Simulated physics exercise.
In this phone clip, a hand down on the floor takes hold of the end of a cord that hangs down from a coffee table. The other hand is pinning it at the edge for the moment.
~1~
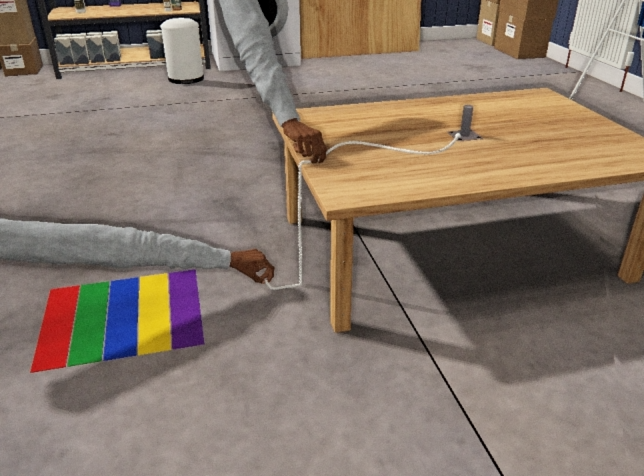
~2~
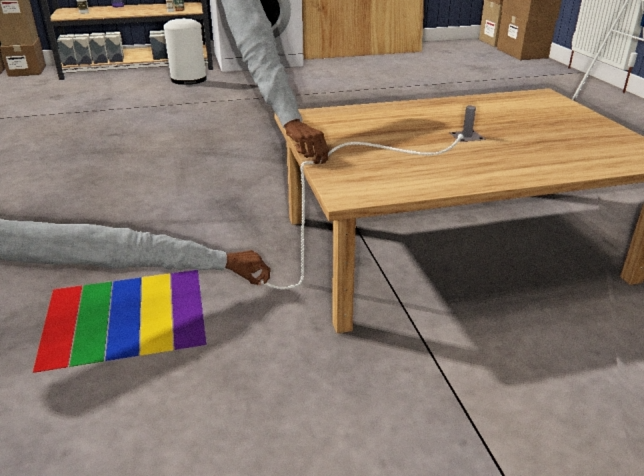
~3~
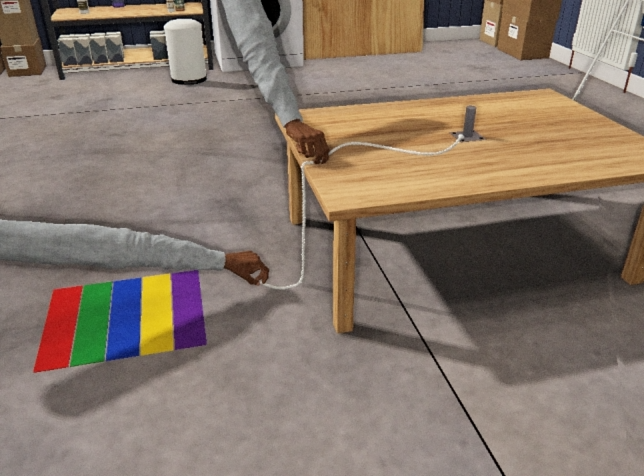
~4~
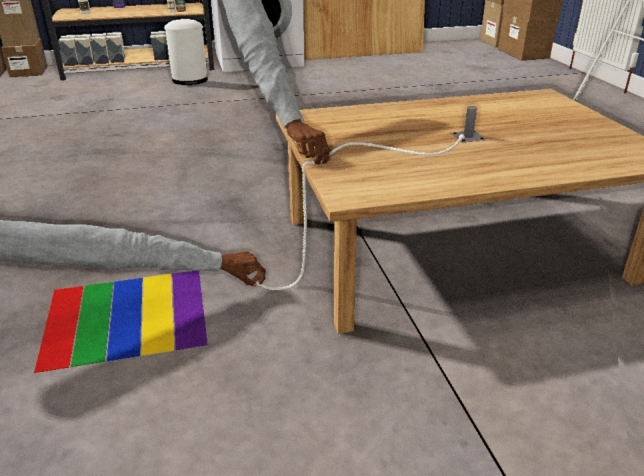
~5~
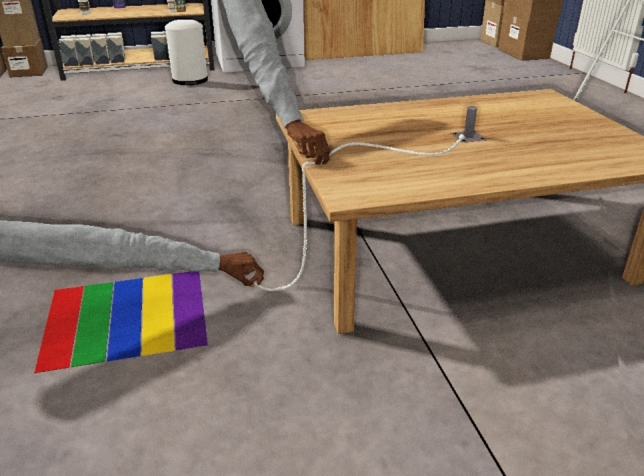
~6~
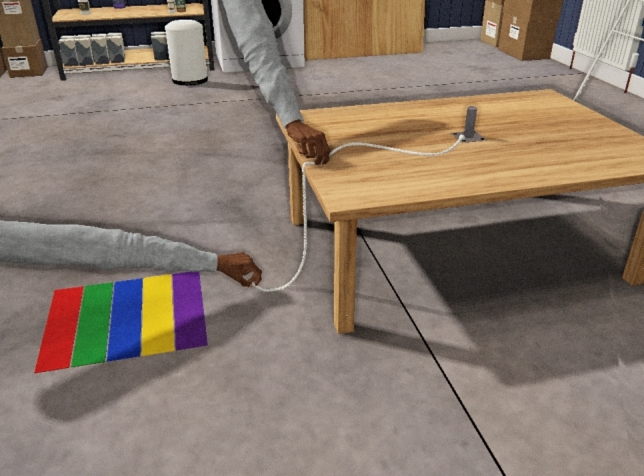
A hand low on the left, gripping the end of a white cord, shifts very slightly left beside a multicoloured striped mat, while another hand pins the cord at the wooden table's edge and stays almost still.
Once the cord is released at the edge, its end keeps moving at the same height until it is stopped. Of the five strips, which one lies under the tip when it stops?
The blue strip.
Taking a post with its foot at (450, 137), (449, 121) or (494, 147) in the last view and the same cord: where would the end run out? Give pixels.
Try by try: (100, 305), (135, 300) and (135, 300).
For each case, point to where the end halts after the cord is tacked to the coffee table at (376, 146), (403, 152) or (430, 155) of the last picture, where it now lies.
Going through the three tries, you get (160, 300), (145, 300) and (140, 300).
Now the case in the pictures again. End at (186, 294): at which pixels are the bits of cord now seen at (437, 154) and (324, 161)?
(410, 143) and (298, 183), approximately.
Early on, end near (186, 294); over purple.
Midway, end near (146, 299); over yellow.
At the end of the slack, end near (123, 303); over blue. It gets as far as the blue strip.
